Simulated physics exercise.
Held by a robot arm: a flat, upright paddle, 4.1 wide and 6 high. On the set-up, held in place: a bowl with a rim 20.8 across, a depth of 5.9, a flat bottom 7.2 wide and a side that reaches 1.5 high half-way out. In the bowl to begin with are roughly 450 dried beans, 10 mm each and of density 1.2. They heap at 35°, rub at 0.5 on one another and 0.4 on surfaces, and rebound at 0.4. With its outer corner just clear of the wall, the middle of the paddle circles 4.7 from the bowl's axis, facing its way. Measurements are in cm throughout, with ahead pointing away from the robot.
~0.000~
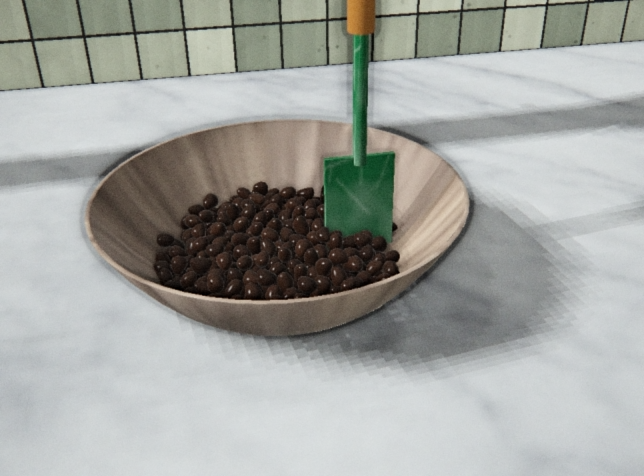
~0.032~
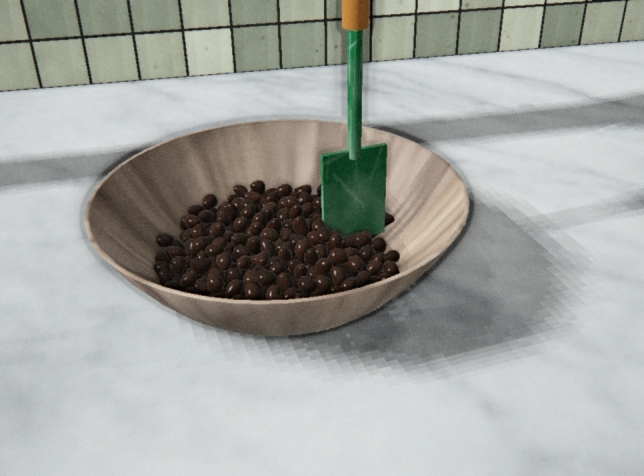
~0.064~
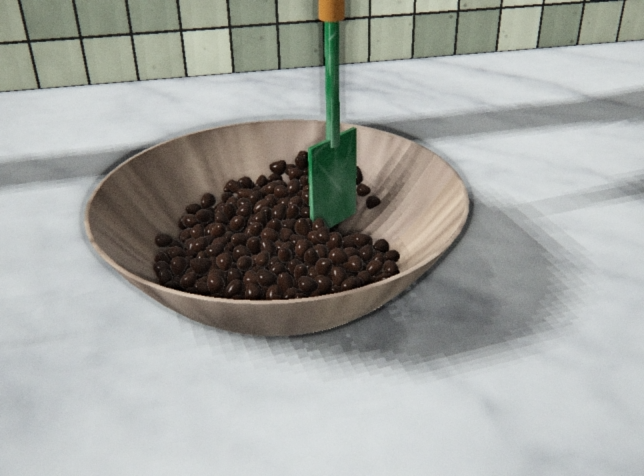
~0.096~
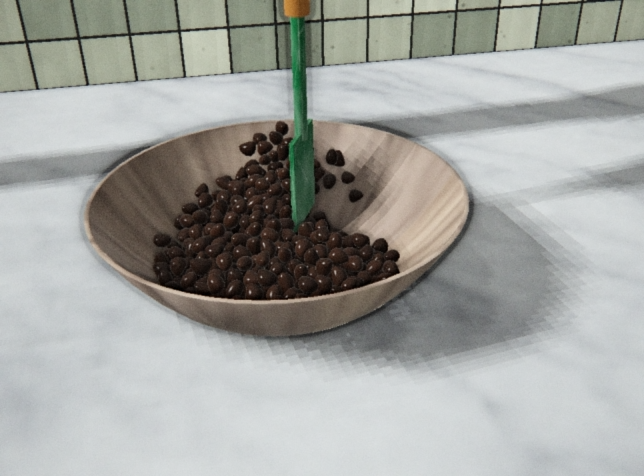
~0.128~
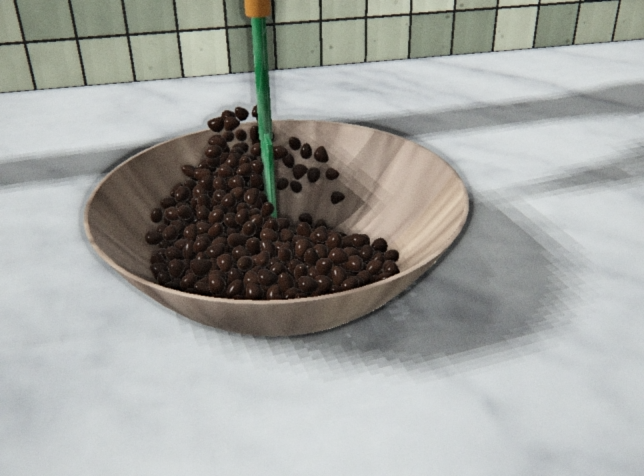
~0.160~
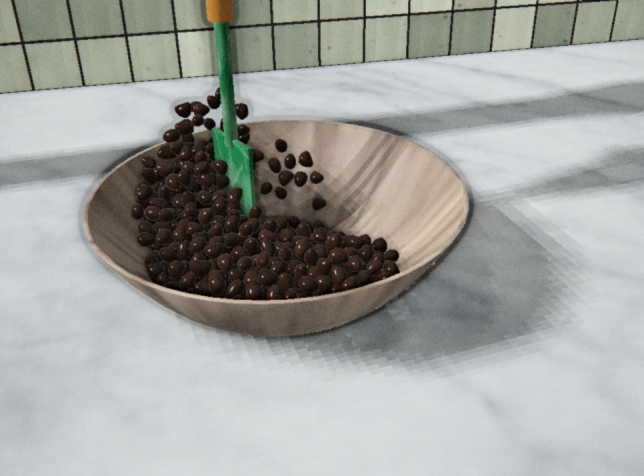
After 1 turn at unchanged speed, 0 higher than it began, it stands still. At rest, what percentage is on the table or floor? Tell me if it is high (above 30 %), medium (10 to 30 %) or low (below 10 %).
It is medium, 10 to 30 %.
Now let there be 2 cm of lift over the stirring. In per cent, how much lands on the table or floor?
Some 10 per cent.
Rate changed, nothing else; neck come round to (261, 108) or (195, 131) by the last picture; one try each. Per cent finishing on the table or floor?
So, roughly 5 percent the first time and 35 percent the second.
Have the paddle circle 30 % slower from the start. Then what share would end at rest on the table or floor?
In that case some 5 per cent.
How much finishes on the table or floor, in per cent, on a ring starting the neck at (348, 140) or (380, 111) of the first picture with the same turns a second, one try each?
Around 5 per cent on the first try, around 15 per cent on the second.
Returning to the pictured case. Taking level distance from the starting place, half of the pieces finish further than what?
I'd put it at roughly 8 centimetres.
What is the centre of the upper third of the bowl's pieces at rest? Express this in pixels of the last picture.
Close to (340, 213).
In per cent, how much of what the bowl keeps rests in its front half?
I'd put it at roughly 45 per cent.
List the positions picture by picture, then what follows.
The first picture shows paddle neck at (360, 131), 0° round; upper third of the load around (275, 239), from x 160 to 395, top at y 190; 448 in the bowl.
The second picture shows paddle neck at (355, 125), 11° round; upper third of the load around (278, 233), from x 160 to 395, top at y 185.
The third picture shows paddle neck at (333, 114), 36° round; upper third of the load around (279, 221), from x 160 to 395, top at y 160.
The fourth picture shows paddle neck at (301, 108), 63° round; upper third of the load around (268, 210), from x 160 to 390, top at y 130.
The fifth picture shows paddle neck at (264, 108), 89° round; upper third of the load around (236, 197), from x 155 to 390, top at y 110.
The sixth picture shows paddle neck at (229, 114), 116° round; upper third of the load around (205, 193), from x 140 to 390, top at y 90; 444 in the bowl, 4 in flight or on the tool.
After 0.27 s, 207° round, highest piece 8 above the table; 419 in the bowl, 8 on the table or floor, 21 in flight or on the tool.
After 0.38 s, 298° round, highest piece 8 above the table; 395 in the bowl, 36 on the table or floor, 17 in flight or on the tool.
After 0.63 s, 0° round, highest piece 5 above the table; 373 in the bowl, 75 on the table or floor.
After 1.33 s, 0° round, highest piece 5 above the table; 373 in the bowl, 75 on the table or floor.
At rest, 373 in the bowl, 75 on the table or floor. That is 17 % on the table or floor.
